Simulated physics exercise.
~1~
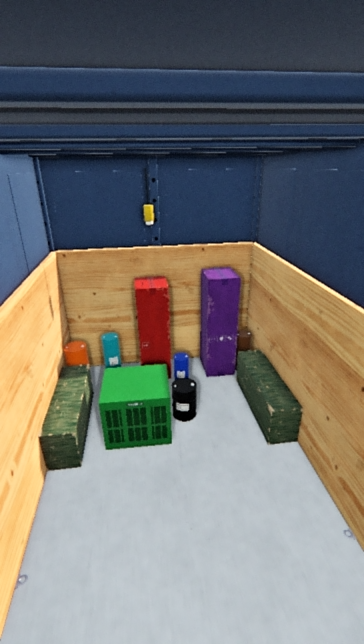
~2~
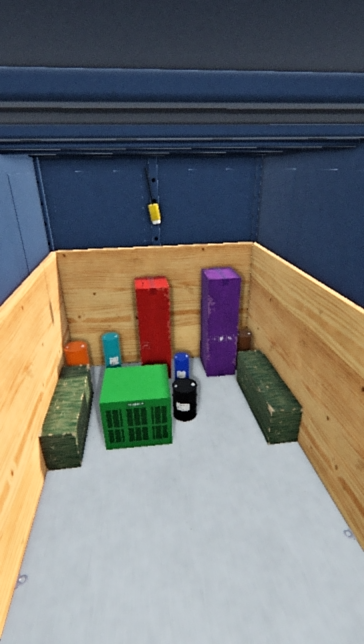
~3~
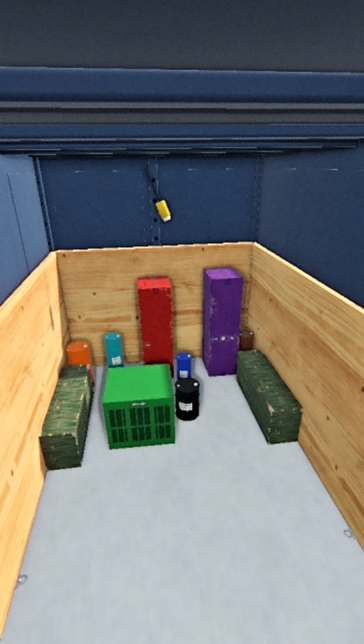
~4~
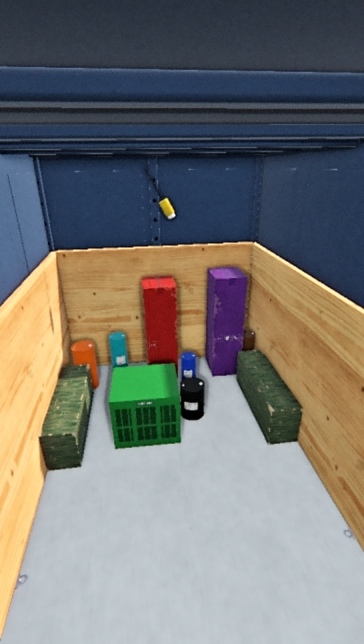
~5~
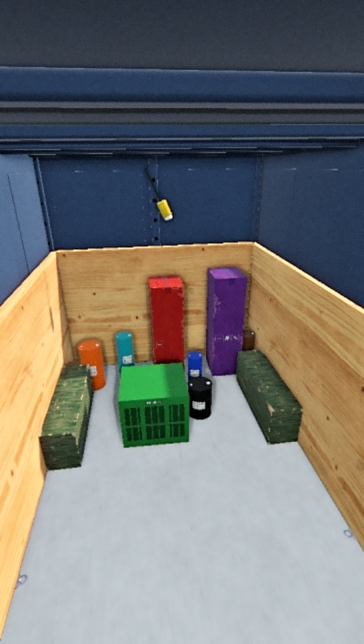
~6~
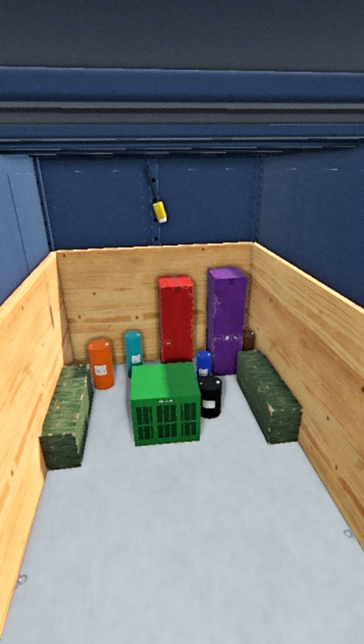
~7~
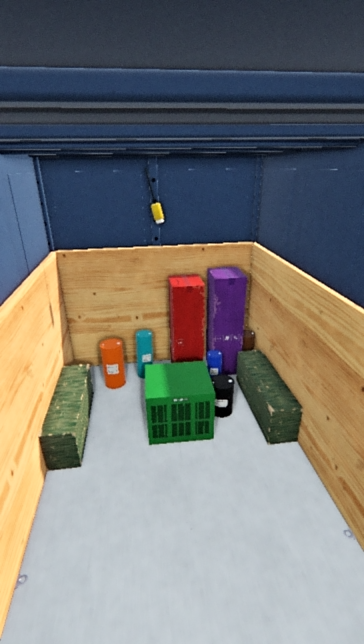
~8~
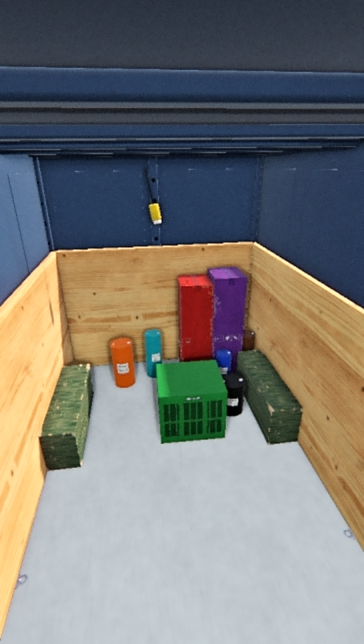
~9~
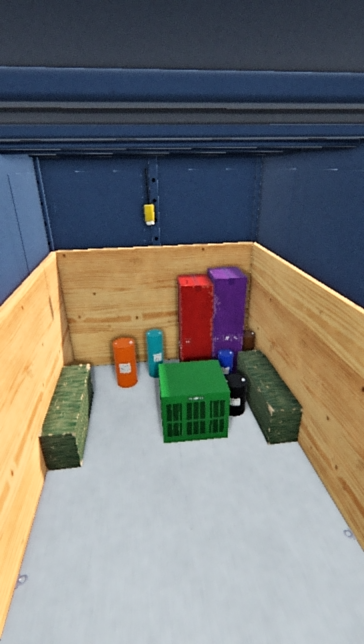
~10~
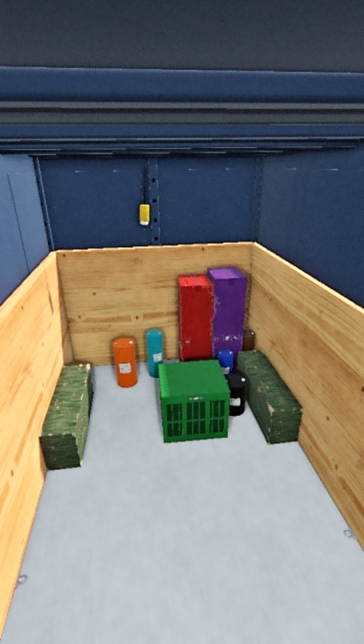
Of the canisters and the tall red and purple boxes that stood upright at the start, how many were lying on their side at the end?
None of them were lying on their side. The canisters and both tall boxes were all still standing upright when the sliding stopped.
